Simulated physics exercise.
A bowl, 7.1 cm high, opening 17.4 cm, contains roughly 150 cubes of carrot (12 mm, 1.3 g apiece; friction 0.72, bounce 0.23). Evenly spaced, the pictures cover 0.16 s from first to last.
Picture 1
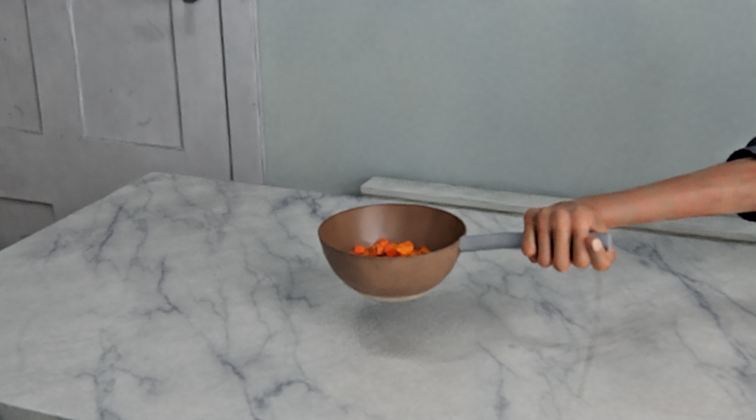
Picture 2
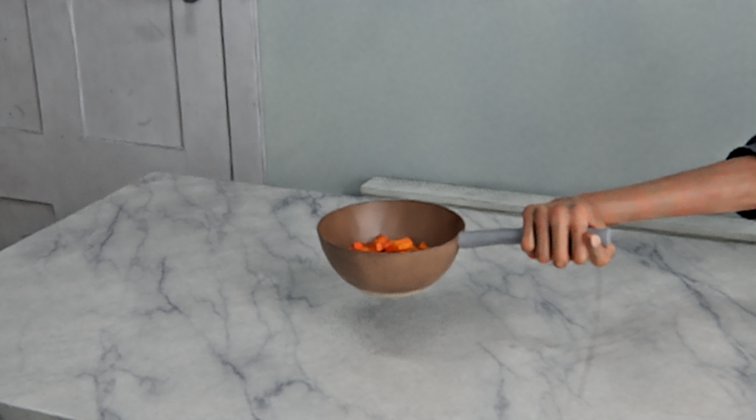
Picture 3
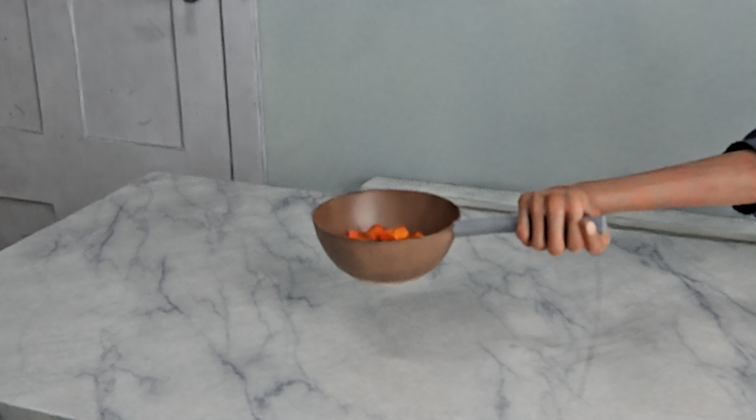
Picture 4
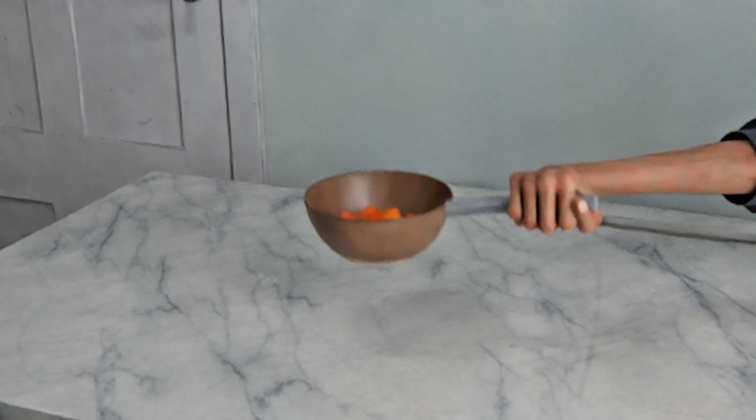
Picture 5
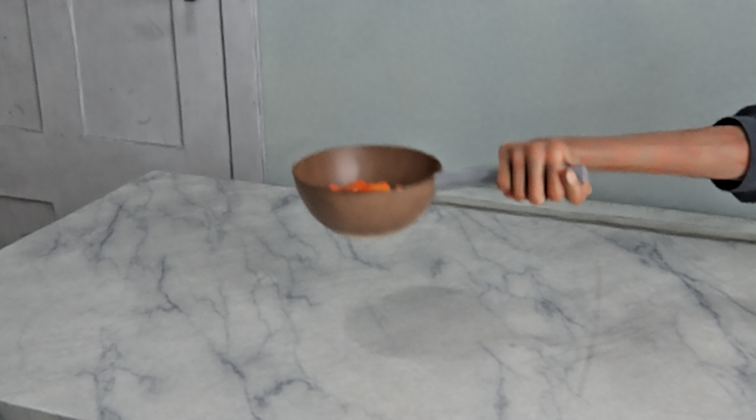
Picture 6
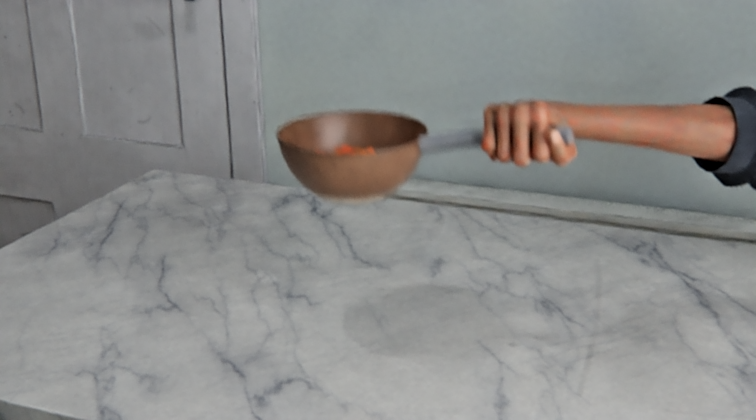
Above a marble-topped table near a grey door, a hand gripping the handle of a brown pan holding orange carrot pieces lifted it, slowly at first and then faster, drifting slightly left.
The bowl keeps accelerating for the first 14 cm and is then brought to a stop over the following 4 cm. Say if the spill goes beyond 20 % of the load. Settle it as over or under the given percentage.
The container fails to keep four fifths of the load.
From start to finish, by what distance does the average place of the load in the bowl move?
Displacement: Around 0.5 cm.
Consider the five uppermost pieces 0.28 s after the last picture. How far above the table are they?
About 33 cm.
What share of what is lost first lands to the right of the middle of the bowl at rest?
Roughly 0 percent.
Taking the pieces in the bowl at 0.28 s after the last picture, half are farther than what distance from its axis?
Some 6.0 cm.
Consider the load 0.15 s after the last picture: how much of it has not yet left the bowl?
About 80 per cent of the load.
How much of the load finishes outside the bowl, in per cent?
Roughly 60 per cent.
Then, 0.15 s after the last picture, bowl 80 %, in the air 20 %; middle of the pieces not yet landed near (290, 60).
Then, 0.28 s after the last picture, bowl 40 %, in the air 60 %; middle of the pieces not yet landed near (263, 98).
Then, 0.39 s after the last picture, bowl 40 %, fallen left of where it stops 5 %, in the air 55 %; middle of the pieces not yet landed near (256, 182).
Then, 0.50 s after the last picture, bowl 40 %, fallen left of where it stops 60 %; middle of the pieces not yet landed near (328, 138).
In the end, bowl 40 %, fallen left of where it stops 60 %.
